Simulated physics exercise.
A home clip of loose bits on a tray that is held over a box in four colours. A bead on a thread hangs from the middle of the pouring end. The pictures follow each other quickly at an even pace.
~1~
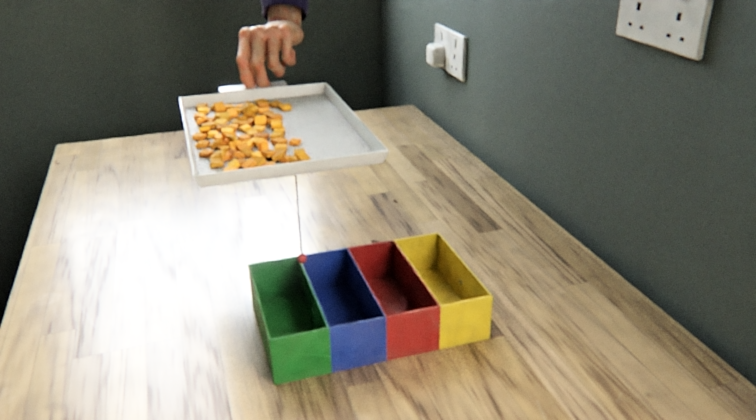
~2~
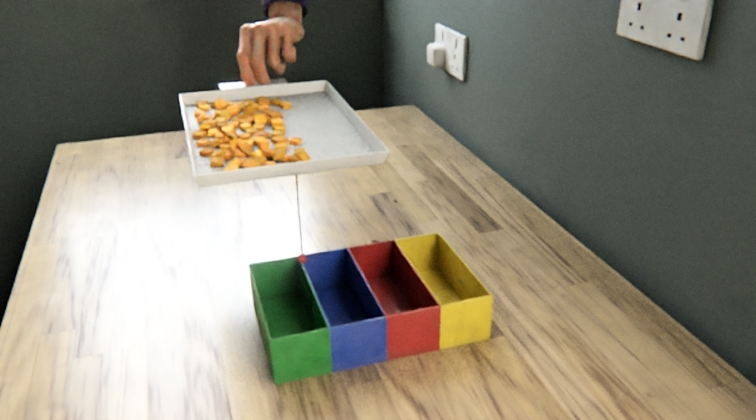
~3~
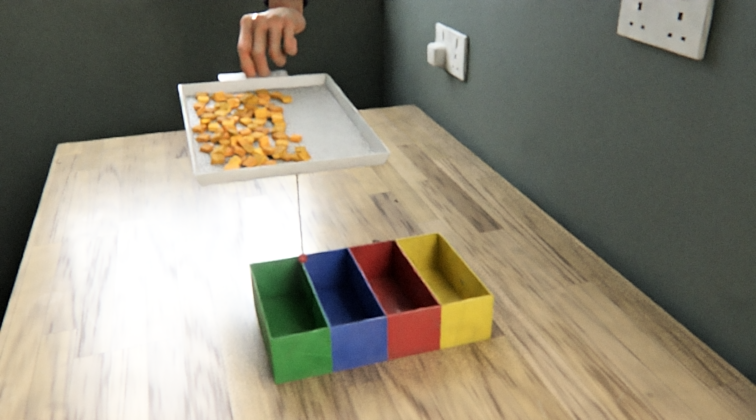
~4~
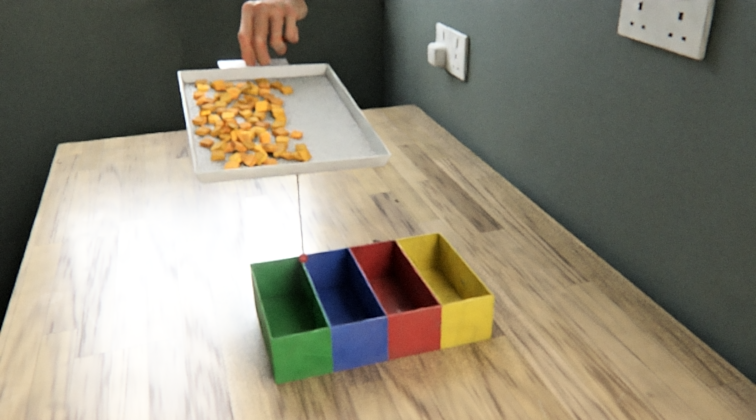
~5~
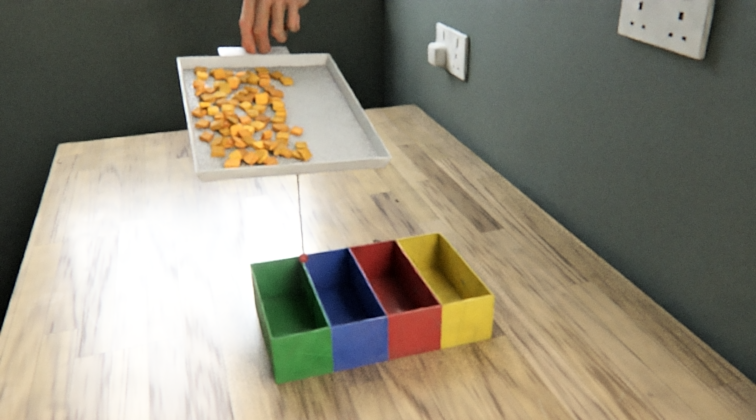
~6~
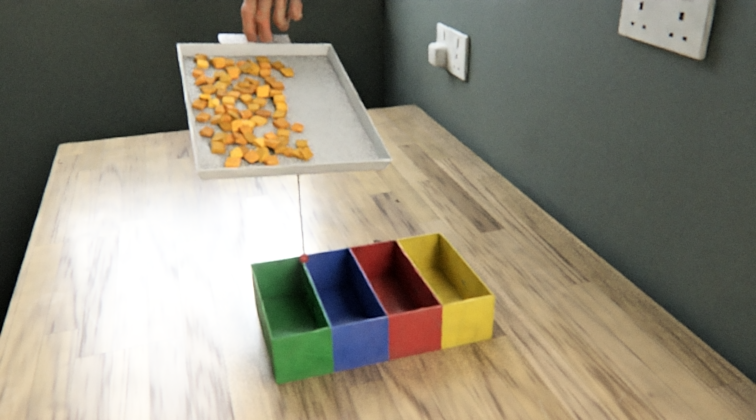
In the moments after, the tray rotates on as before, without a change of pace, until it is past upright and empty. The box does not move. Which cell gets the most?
The red one ends fullest.
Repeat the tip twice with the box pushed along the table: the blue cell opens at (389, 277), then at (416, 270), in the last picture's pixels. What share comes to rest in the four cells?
First some 90, then 80 per cent.
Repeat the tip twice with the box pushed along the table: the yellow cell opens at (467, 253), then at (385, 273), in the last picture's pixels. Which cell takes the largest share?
The first try: The blue cell. The second: The yellow one.
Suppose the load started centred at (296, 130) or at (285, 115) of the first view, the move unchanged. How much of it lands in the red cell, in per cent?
Roughly 60 per cent, and 70 per cent.
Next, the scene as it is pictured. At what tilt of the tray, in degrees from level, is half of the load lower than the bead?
Near 90 degrees.
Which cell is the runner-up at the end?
The runner-up: Blue.
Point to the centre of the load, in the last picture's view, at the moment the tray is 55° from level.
Near (327, 152).
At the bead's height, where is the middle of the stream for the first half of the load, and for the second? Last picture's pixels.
Early half (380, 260), late half (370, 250).
Just after the last frame, tray tipped steeply; the larger part on the tray; just a few in the yellow cell; about a tenth falling or outside the box.
A moment on, tray tipped right over; roughly a quarter on the tray; roughly a third in the red cell; about a tenth in the blue cell; about a tenth in the green cell; about a tenth in the yellow cell; roughly a quarter falling or outside the box.
Further on, tray tipped past a quarter turn; roughly half in the red cell; roughly a quarter in the blue cell; about a tenth in the green cell; about a tenth in the yellow cell; just a few falling or outside the box.
When it is over, tray tipped past a quarter turn; roughly half in the red cell; roughly a quarter in the blue cell; about a tenth in the green cell; about a tenth in the yellow cell; just a few outside the box.
